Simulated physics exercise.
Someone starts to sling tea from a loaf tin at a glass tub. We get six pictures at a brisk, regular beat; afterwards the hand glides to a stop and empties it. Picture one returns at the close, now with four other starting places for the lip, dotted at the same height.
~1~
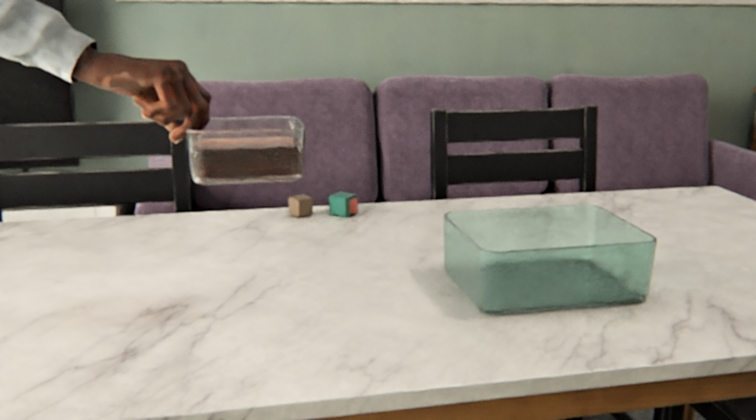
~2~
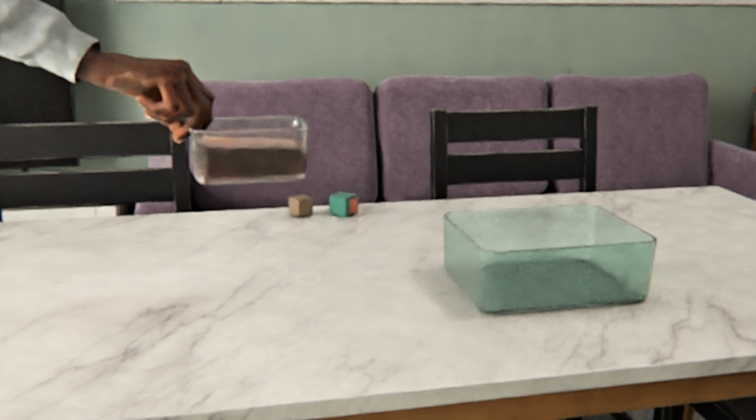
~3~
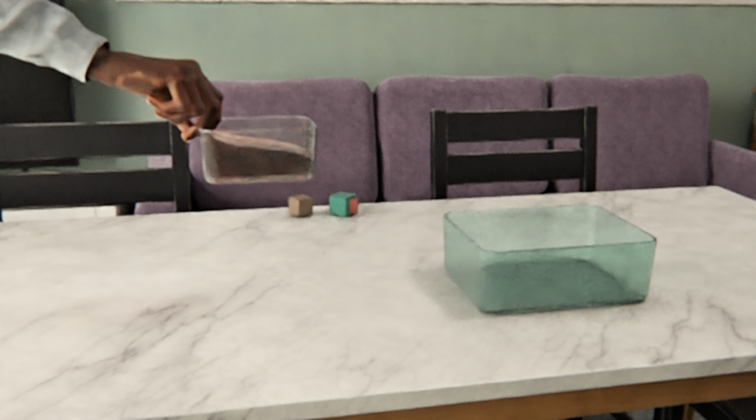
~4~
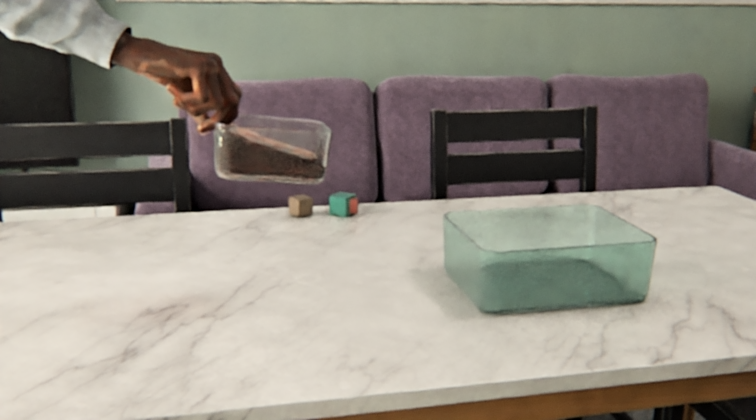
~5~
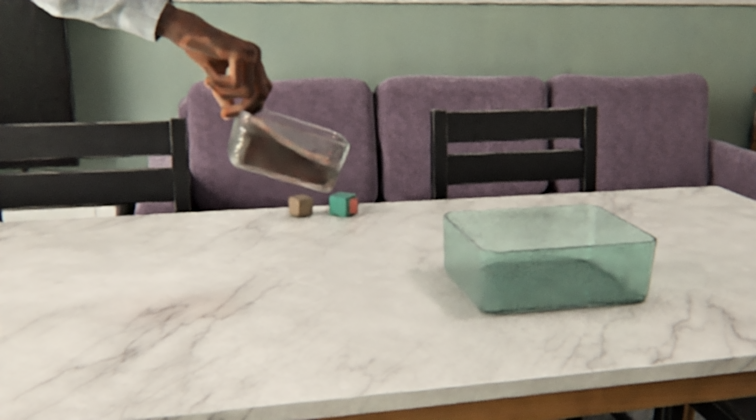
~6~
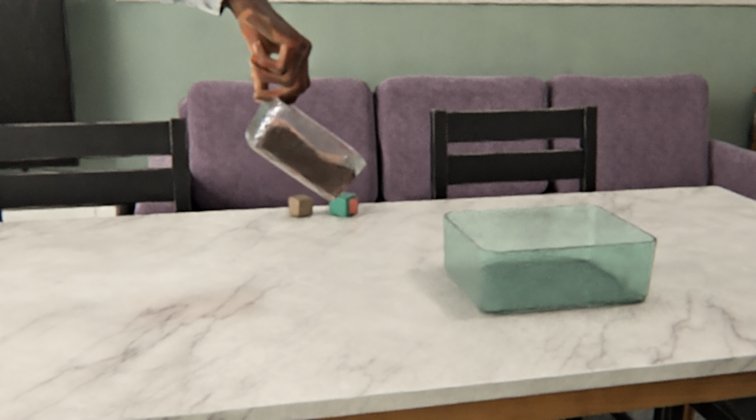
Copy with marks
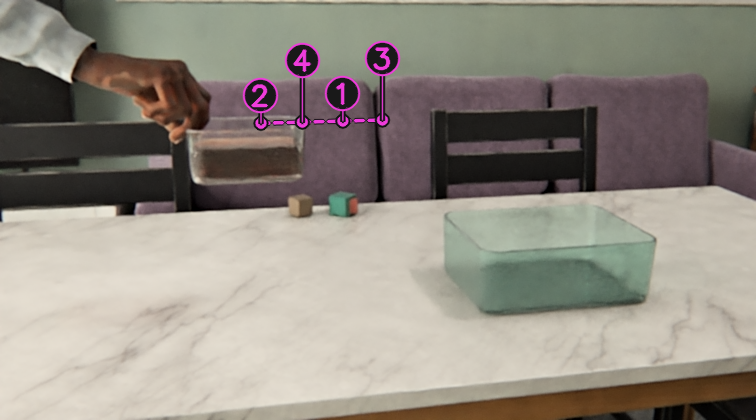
A hand holding a clear glass container of brown liquid above a marble table, moving it right and tilting it increasingly steeply.
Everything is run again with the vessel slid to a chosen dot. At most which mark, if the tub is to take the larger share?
The limit is 1.
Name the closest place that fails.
Here it is place 4.
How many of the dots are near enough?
Two of them.
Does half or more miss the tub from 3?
No, not at all.
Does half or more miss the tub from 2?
Yes, that goes wrong.
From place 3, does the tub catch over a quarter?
Yes.
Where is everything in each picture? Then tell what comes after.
Upright, lip at (299, 122); tub from (478, 313) to (645, 299); nothing has left yet.
Upright, lip at (302, 122); nothing has left yet.
Upright, lip at (311, 122); nothing has left yet.
Tipped about 6°, lip at (326, 127); nothing has left yet.
Tipped about 19°, lip at (344, 139); nothing has left yet.
Tipped about 37°, lip at (360, 156); nothing has left yet.
On the marked copy, 1 at (342, 121); 2 at (260, 123); 3 at (382, 120); 4 at (302, 122).
Choosing 1, about 73 % lands in the tub, 20 % falls short and 7 % goes beside or beyond.
Choosing 2, about 0 % lands in the tub, 98 % falls short.
Choosing 3, about 85 % lands in the tub, 5 % falls short and 10 % goes beside or beyond.
Choosing 4, about 16 % lands in the tub, 78 % falls short and 6 % goes beside or beyond.
